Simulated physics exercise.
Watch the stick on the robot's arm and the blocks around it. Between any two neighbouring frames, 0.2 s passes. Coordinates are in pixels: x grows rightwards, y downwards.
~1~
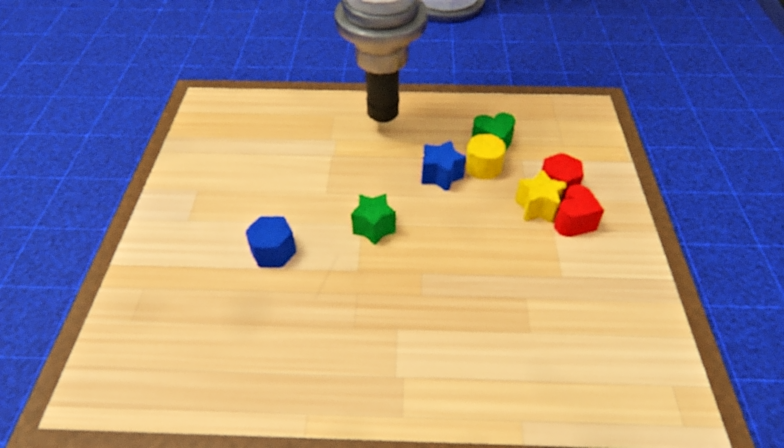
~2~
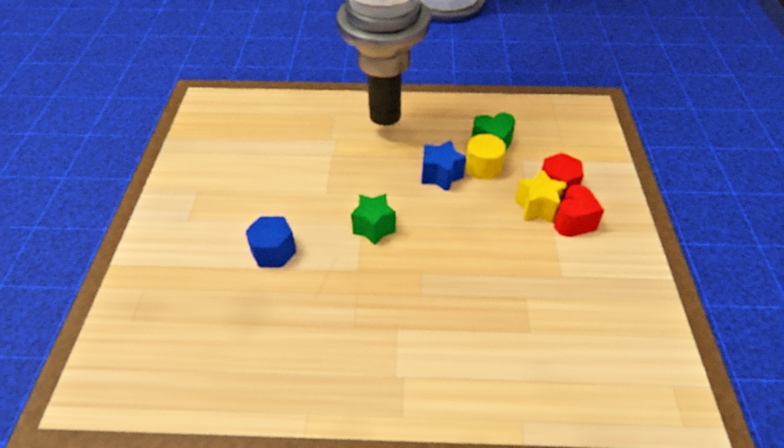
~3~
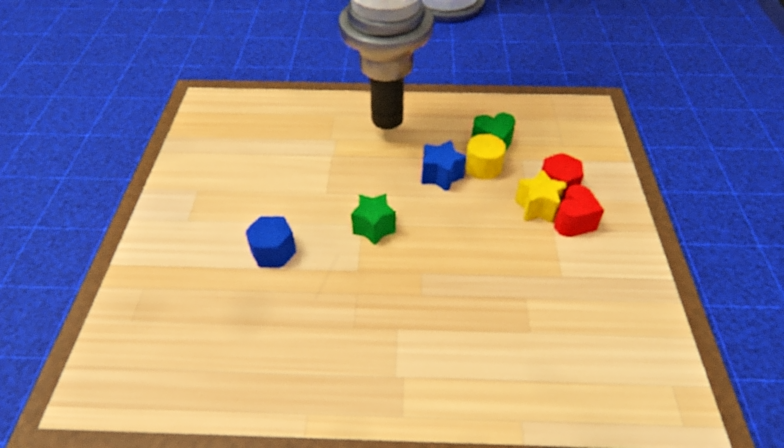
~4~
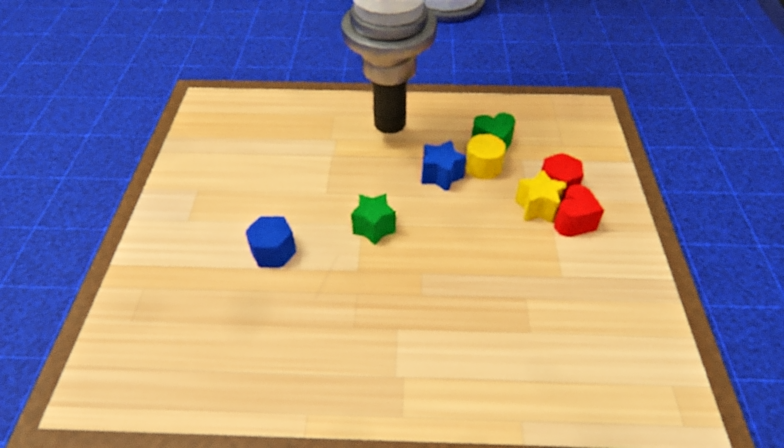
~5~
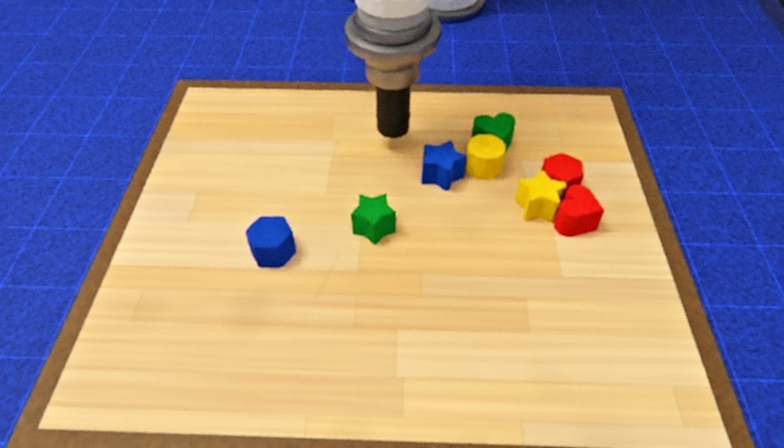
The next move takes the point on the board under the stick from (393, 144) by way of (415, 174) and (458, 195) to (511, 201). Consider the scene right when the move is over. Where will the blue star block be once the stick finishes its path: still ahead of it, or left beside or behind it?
Ahead of the stick.
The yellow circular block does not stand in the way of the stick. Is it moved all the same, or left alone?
It gets pushed out of place.
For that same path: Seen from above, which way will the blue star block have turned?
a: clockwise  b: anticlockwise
b.
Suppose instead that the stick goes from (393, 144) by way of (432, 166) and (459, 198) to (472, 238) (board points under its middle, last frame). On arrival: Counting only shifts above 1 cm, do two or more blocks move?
No, that is not what happens.
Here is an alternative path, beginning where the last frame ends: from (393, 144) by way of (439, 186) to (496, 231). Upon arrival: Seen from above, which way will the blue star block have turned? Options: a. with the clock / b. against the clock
b (against the clock)
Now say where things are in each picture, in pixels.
Stick's lower end (383, 114); blue star block (443, 154); yellow circular block (487, 146); yellow star block (543, 186); red six-sided block (564, 166), in the first picture.
Stick (385, 117); blocks still, in the second picture.
Stick (387, 120); blocks still, in the third picture.
Stick (390, 124); blocks still, in the fourth picture.
Stick (393, 129); blue star block (443, 154); yellow circular block (487, 146); yellow star block (543, 186); red six-sided block (564, 166), in the fifth picture.
What follows on the original path. One third of the way, stick (417, 160); blue star block (451, 156).
Two thirds of the way, stick (460, 180); blue star block (495, 167), turned 25° anticlockwise; yellow circular block (509, 145).
At the end, stick (514, 186); blue star block (542, 167), turned 40° anticlockwise; yellow circular block (534, 138); yellow star block (583, 190), turned 30° clockwise; red six-sided block (593, 162), turned 65° anticlockwise.
